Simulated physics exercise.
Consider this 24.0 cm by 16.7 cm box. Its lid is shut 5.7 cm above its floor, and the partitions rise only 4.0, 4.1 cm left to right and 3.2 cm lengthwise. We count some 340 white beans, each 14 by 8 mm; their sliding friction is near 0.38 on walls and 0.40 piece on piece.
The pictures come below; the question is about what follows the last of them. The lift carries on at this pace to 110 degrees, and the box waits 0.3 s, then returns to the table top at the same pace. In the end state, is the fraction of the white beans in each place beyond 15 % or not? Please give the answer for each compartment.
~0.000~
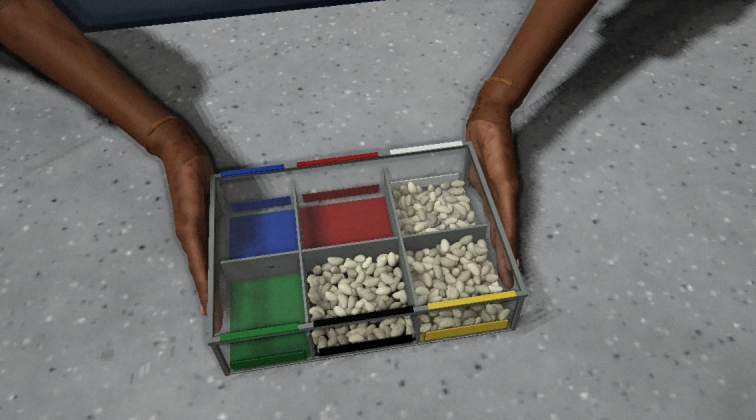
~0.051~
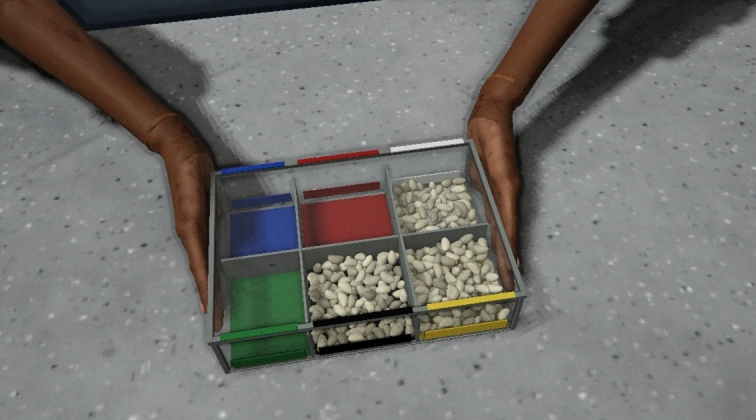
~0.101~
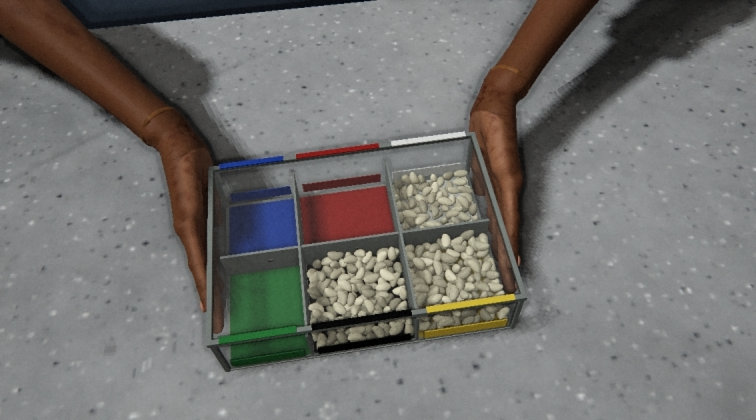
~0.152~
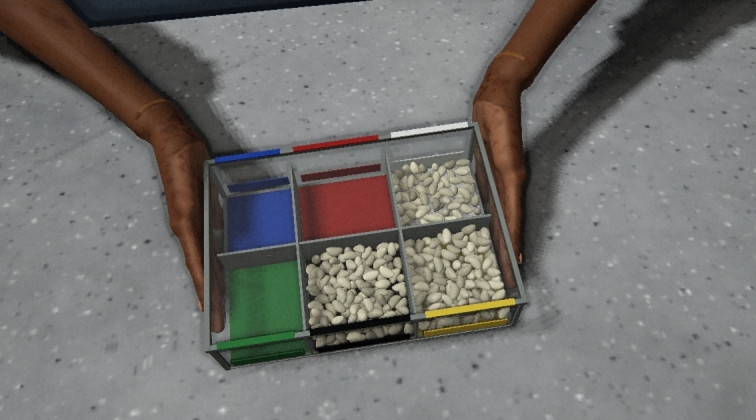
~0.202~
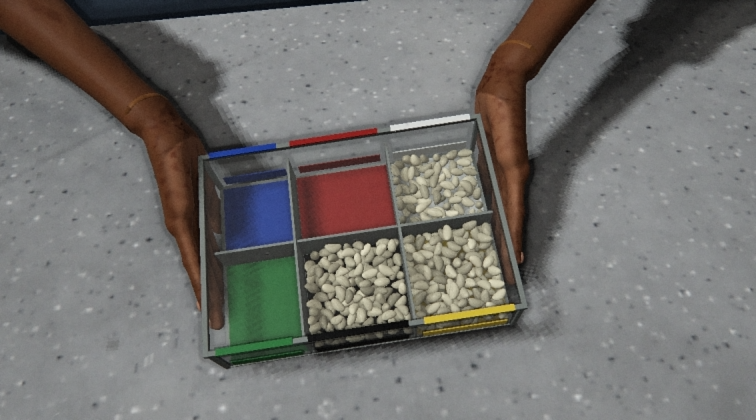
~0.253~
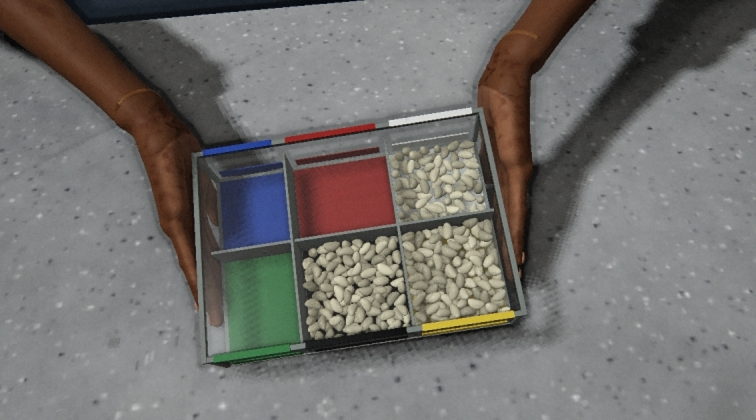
My prediction: Red compartment: Does not clear the bar. Blue compartment: Does not clear the bar. Green compartment: Does not clear the bar. Yellow compartment: Clears the bar. White compartment: Does not clear the bar. Black compartment: Clears the bar.
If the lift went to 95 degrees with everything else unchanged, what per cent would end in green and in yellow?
Green 0 %; yellow 55 %.
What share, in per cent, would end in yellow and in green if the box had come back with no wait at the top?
Then: Yellow 60; green 5.
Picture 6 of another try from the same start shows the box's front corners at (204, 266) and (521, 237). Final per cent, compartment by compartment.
Final shares: Red 35%, blue 0%, green 0%, yellow 0%, white 65%, black 0%.
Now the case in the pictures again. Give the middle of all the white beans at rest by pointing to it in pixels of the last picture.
My guess is close to (419, 305).
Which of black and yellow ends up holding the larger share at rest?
Fuller: Yellow.
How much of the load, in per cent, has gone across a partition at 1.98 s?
I'd put it at about 25 per cent.
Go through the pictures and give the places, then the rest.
The first frame shows box tilt 0 degrees, front corners at (213, 339) and (521, 292); yellow 40 %, white 25 %, black 35 %.
The second frame shows box tilt 1 degrees, front corners at (213, 339) and (521, 293).
The third frame shows box tilt 5 degrees, front corners at (212, 341) and (521, 295), lowest corner left front.
The fourth frame shows box tilt 10 degrees, front corners at (211, 347) and (521, 299), lowest corner left front.
The fifth frame shows box tilt 15 degrees, front corners at (209, 352) and (521, 304), lowest corner left front.
The sixth frame shows box tilt 21 degrees, front corners at (207, 358) and (521, 311), lowest corner left front; yellow 40 %, white 25 %, black 35 %. Its pace works out near 110 degrees a second.
After 1.29 s, tilt 110 degrees; green 5 %, yellow 60 %, black 40 %.
Then, at 1.98 s, tilt 57 degrees; green 5 %, yellow 55 %, black 40 %.
Then, at 2.71 s, tilt 0 degrees; green 5 %, yellow 55 %, black 40 %.
By 3.2 s all is still; red 0 %, blue 0 %, green 5 %, yellow 55 %, white 0 %, black 40 %.
